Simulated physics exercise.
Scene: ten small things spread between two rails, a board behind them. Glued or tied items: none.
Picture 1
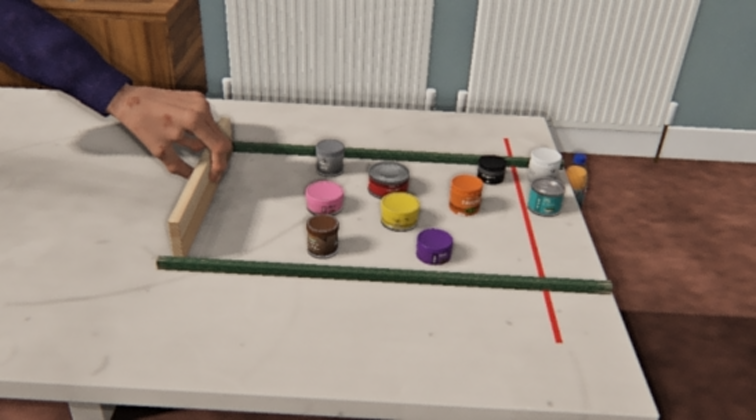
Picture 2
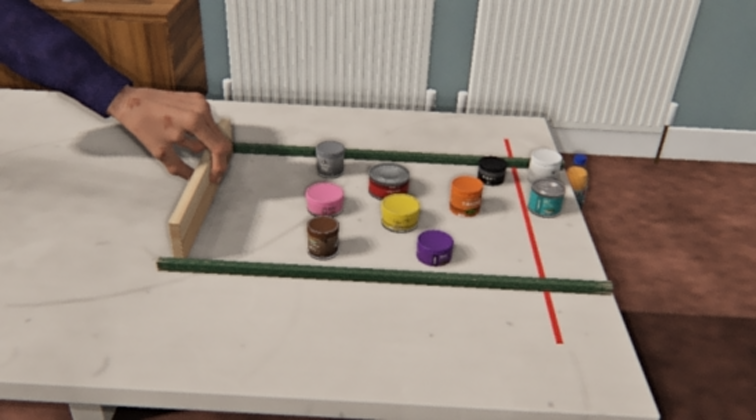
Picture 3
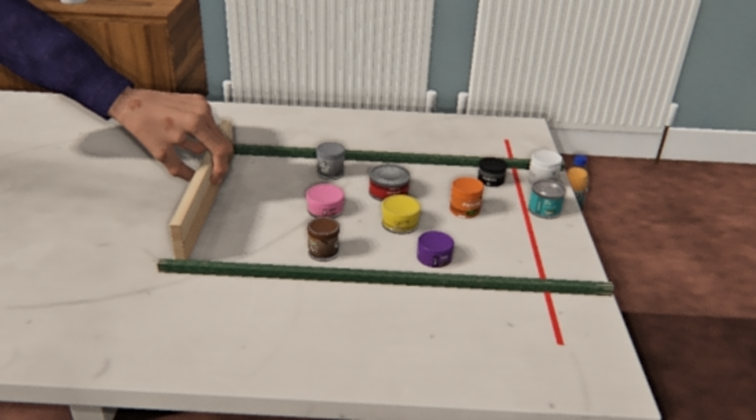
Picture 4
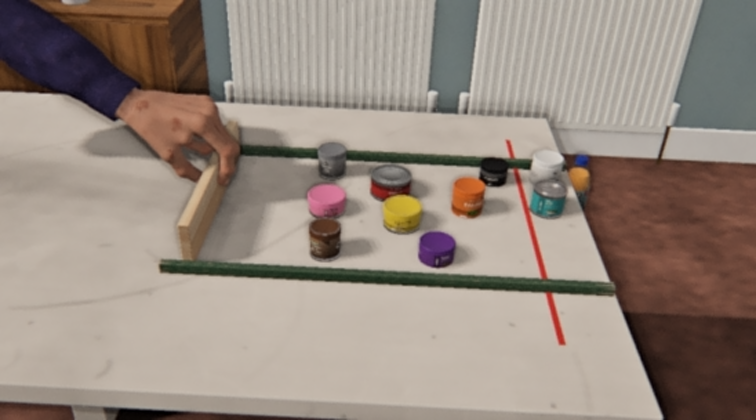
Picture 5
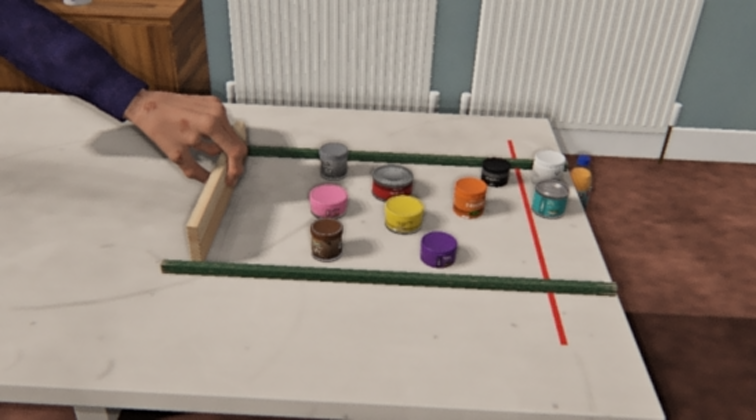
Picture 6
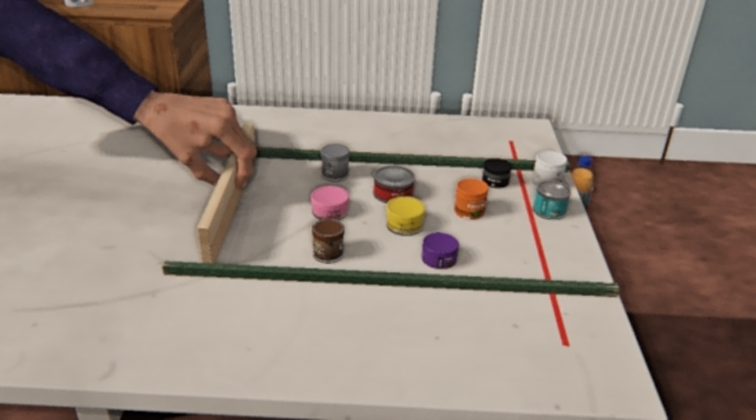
Hand sliding a wooden board slightly rightward between two green rails towards scattered colourful paint pots, which stay still on the table.
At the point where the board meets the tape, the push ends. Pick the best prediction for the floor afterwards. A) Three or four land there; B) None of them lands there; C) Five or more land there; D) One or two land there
One or two land there.
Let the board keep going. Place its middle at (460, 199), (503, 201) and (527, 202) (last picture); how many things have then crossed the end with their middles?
The numbers are 0, 0 and 2.
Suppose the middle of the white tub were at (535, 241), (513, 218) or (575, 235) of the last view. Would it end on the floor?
Order of tries: On, on, on.
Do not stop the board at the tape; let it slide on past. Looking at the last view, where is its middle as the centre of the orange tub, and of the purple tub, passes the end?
Approx. (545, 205) / approx. (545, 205) for the other.
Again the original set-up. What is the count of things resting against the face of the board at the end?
It touches 5.
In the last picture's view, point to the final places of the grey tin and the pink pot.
First (537, 169), then (552, 216).
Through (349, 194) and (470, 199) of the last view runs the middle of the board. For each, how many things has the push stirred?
3, then 8.
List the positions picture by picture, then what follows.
White tub (544, 168); turquoise tin (546, 197); black tub (492, 170); board (205, 182); tape (527, 219), in the first frame.
Turquoise tin (547, 198); red tin (389, 182), in the second frame.
Black tub (492, 172); pink pot (326, 202), in the third frame.
White tub (546, 170); purple tub (437, 250), in the fourth frame.
Turquoise tin (550, 199); orange tub (470, 198), in the fifth frame.
White tub (549, 171); turquoise tin (552, 200); black tub (497, 173); board (231, 188); tape (533, 221), in the sixth frame.
Soon after, none off yet; white tub at rest near (549, 171); turquoise tin at rest near (552, 200); black tub at rest near (497, 173).
Then, none off yet; white tub at rest near (549, 171); turquoise tin moving near (557, 200); black tub moved about its own width near (514, 175).
By the end, the number that fall off is one or two; fallen, turquoise tin and white tub.
